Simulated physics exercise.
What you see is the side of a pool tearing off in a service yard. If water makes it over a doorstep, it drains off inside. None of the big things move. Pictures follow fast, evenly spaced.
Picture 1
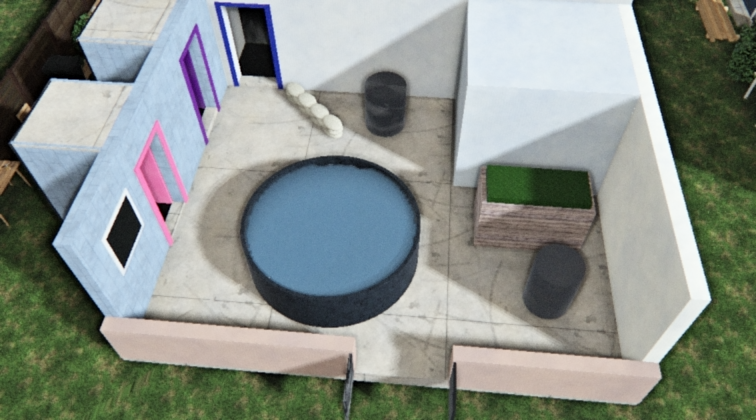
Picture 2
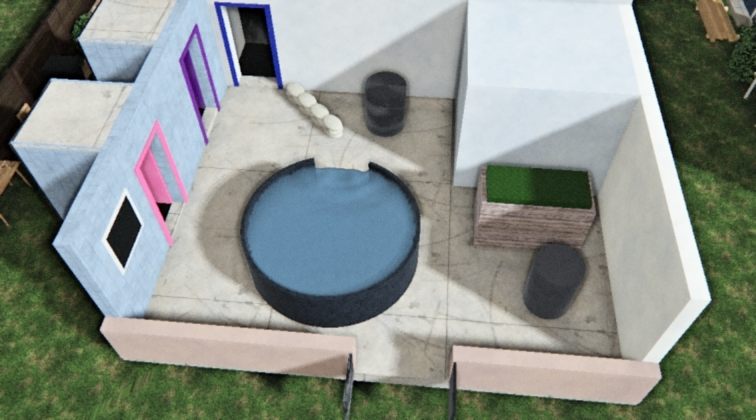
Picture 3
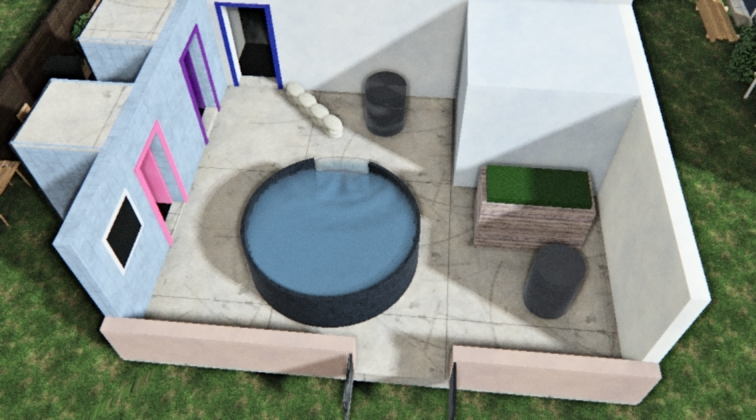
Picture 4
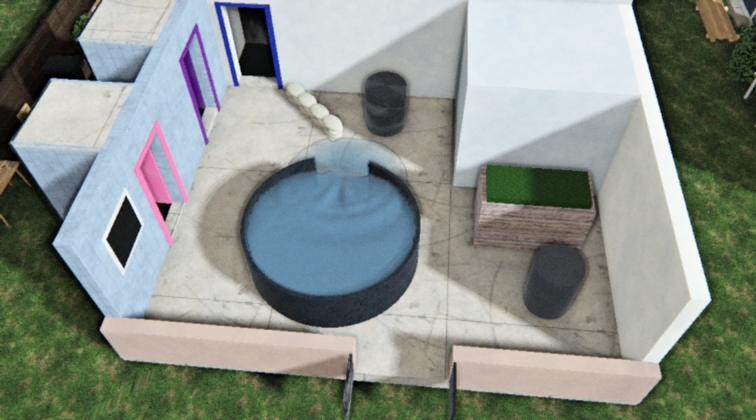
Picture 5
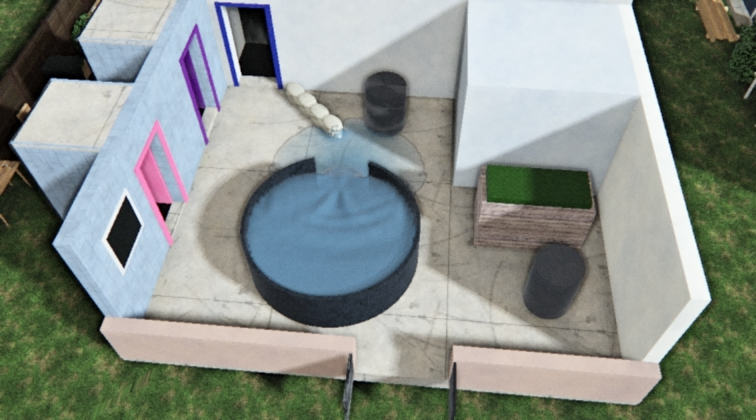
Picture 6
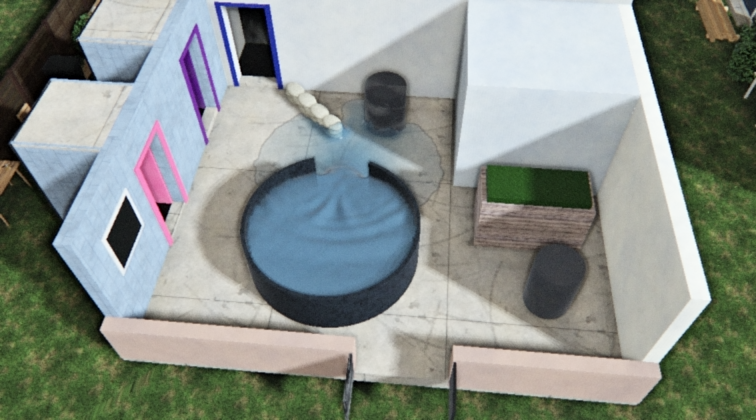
A large round dark-walled tank of blue water stands on the pale paved floor of a walled yard, seen from high above by a still camera. Pink, purple and blue openings line the left and back walls, with white stones, two dark barrels and a grass-topped block around it. A gap opens in the tank's far side, and water pours out, fanning across the paving toward the stones and rear barrel as ripples cross the surface.
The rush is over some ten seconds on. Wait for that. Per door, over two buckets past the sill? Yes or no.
Blue door yes, pink door no, purple door yes.
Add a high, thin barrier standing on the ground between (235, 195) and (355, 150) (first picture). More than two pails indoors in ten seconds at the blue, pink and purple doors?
In that case blue stays short, pink tops the limit and purple stays short.
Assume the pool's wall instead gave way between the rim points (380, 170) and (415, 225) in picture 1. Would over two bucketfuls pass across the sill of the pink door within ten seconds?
Pink door: Exceeds the limit.
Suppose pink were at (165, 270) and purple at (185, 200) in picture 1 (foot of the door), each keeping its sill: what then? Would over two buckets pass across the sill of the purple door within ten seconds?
Note: Purple door lets in too little.
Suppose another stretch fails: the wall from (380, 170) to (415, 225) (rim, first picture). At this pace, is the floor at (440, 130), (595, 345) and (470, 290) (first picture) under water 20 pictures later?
Point one reached; point two reached; point three reached.
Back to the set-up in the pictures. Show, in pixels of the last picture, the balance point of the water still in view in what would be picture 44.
Roughly (343, 200).
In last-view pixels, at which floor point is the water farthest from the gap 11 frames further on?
Front's tip: Near (228, 86).
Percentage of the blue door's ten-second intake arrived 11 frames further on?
Share by then: About 5 in a hundred.
A moment on, water covers 30 % of the floor; the blue door wet at the sill, nothing in, the pink door not reached, the purple door not reached.
Next, water covers 35 % of the floor; the blue door over two buckets in, the pink door not reached, the purple door under two buckets in.
Then, water covers 45 % of the floor; the blue door far over two buckets in, the pink door not reached, the purple door over two buckets in.
Later, water covers 80 % of the floor; the blue door far over two buckets in, the pink door under two buckets in, the purple door over two buckets in.
In the end, water covers 95 % of the floor; the blue door far over two buckets in, the pink door under two buckets in, the purple door far over two buckets in.
